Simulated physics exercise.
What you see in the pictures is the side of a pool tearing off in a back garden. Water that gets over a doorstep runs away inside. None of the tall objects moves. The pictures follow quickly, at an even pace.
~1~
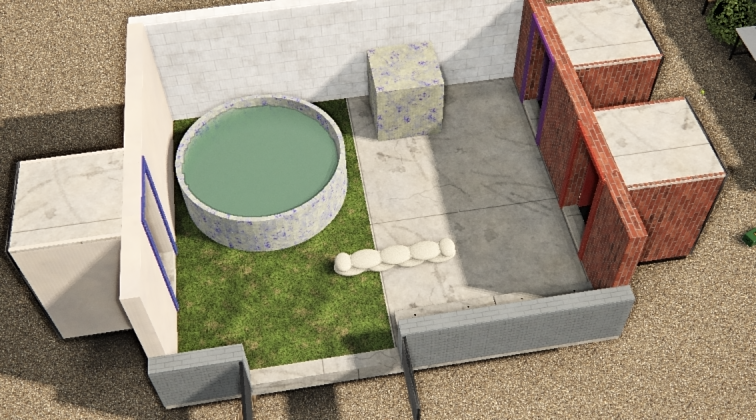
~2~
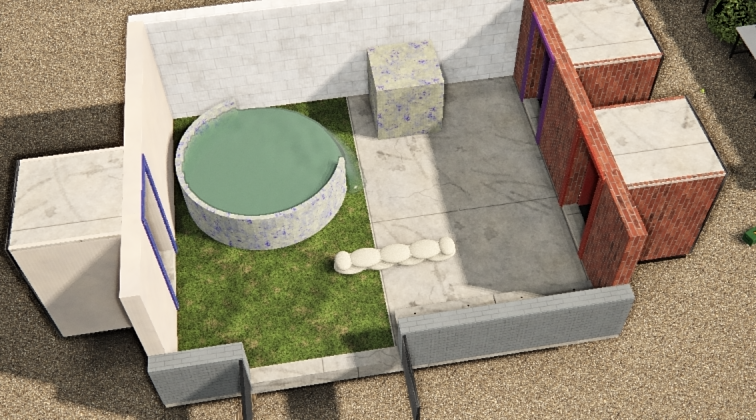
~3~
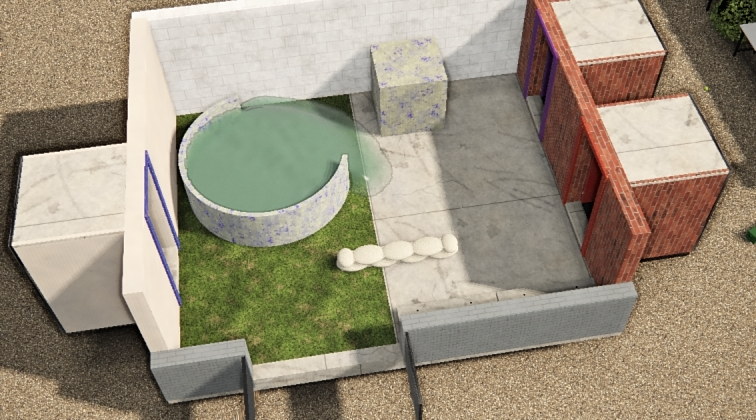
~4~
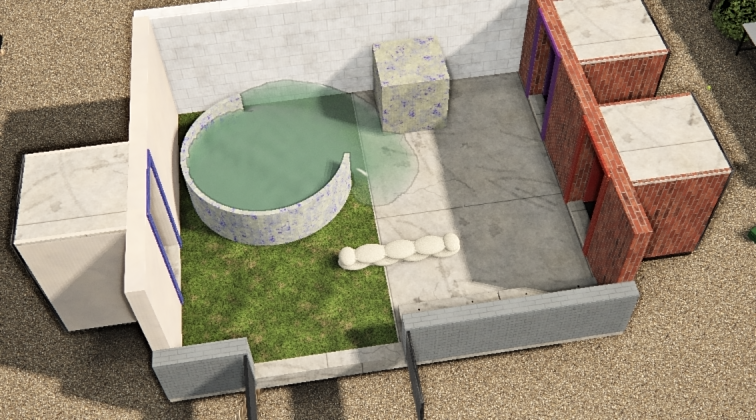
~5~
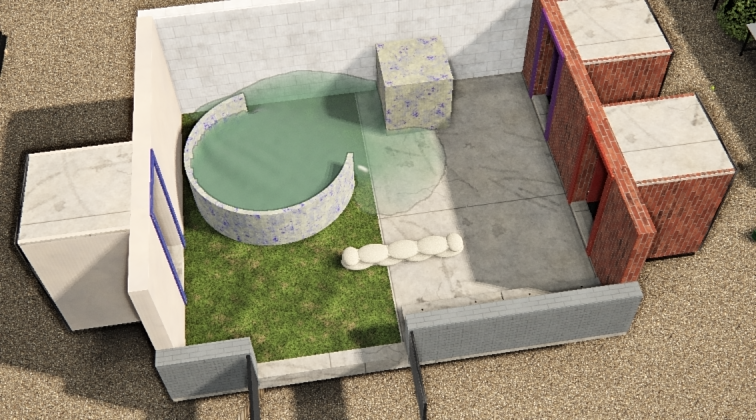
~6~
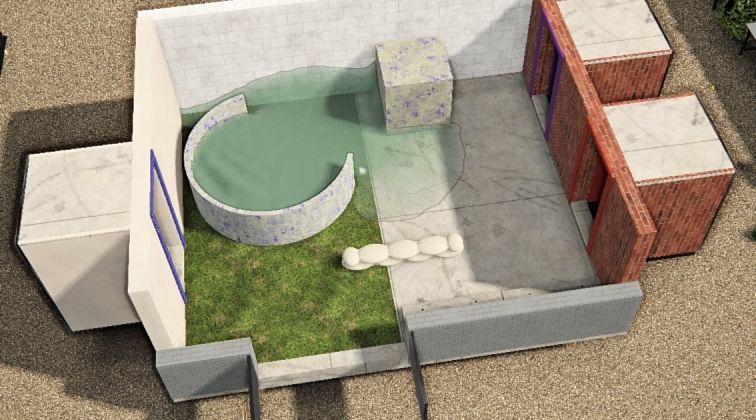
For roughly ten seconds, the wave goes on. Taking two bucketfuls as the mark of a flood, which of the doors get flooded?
The red door gets flooded, the blue door stays below the mark, the purple door gets flooded.
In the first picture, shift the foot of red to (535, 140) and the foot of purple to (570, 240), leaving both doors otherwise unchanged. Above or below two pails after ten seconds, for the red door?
In this case the red door overshoots the mark.
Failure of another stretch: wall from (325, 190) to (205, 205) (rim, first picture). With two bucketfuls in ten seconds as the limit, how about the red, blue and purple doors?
So the red one ends up below, the blue one ends up above and the purple one ends up below.
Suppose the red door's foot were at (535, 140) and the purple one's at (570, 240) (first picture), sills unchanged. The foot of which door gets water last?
My answer is the one in blue.
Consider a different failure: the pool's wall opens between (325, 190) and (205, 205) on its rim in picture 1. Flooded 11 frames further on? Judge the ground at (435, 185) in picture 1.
There: Covered.
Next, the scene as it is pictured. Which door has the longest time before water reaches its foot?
That would be the one in blue.
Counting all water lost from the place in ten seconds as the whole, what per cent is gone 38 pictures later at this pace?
Near 45 in a hundred.
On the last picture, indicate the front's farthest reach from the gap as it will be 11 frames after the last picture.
Front's tip: Near (575, 242).
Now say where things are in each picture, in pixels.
The first frame shows still water in the pool at (261, 157).
In the second frame, the front is at (358, 188), out from the gap on the pool's far side.
In the third frame, the front is at a hidden place, out from the gap on the pool's far side.
In the fourth frame, the front is at a hidden place, out from the gap on the pool's far side.
In the fifth frame, water pours out on the pool's far side and has run to (193, 115).
In the sixth frame, the front is at (182, 116), out from the gap on the pool's far side.
A moment on, water covers 40 % of the floor; the red door not reached, the blue door not reached, the purple door wet at the sill, nothing in.
Next, water covers 50 % of the floor; the red door wet at the sill, nothing in, the blue door not reached, the purple door over two buckets in.
Then, water covers 70 % of the floor; the red door over two buckets in, the blue door wet at the sill, nothing in, the purple door far over two buckets in.
Later, water covers 95 % of the floor; the red door far over two buckets in, the blue door wet at the sill, nothing in, the purple door far over two buckets in.
In the end, water covers 95 % of the floor; the red door far over two buckets in, the blue door wet at the sill, nothing in, the purple door far over two buckets in.
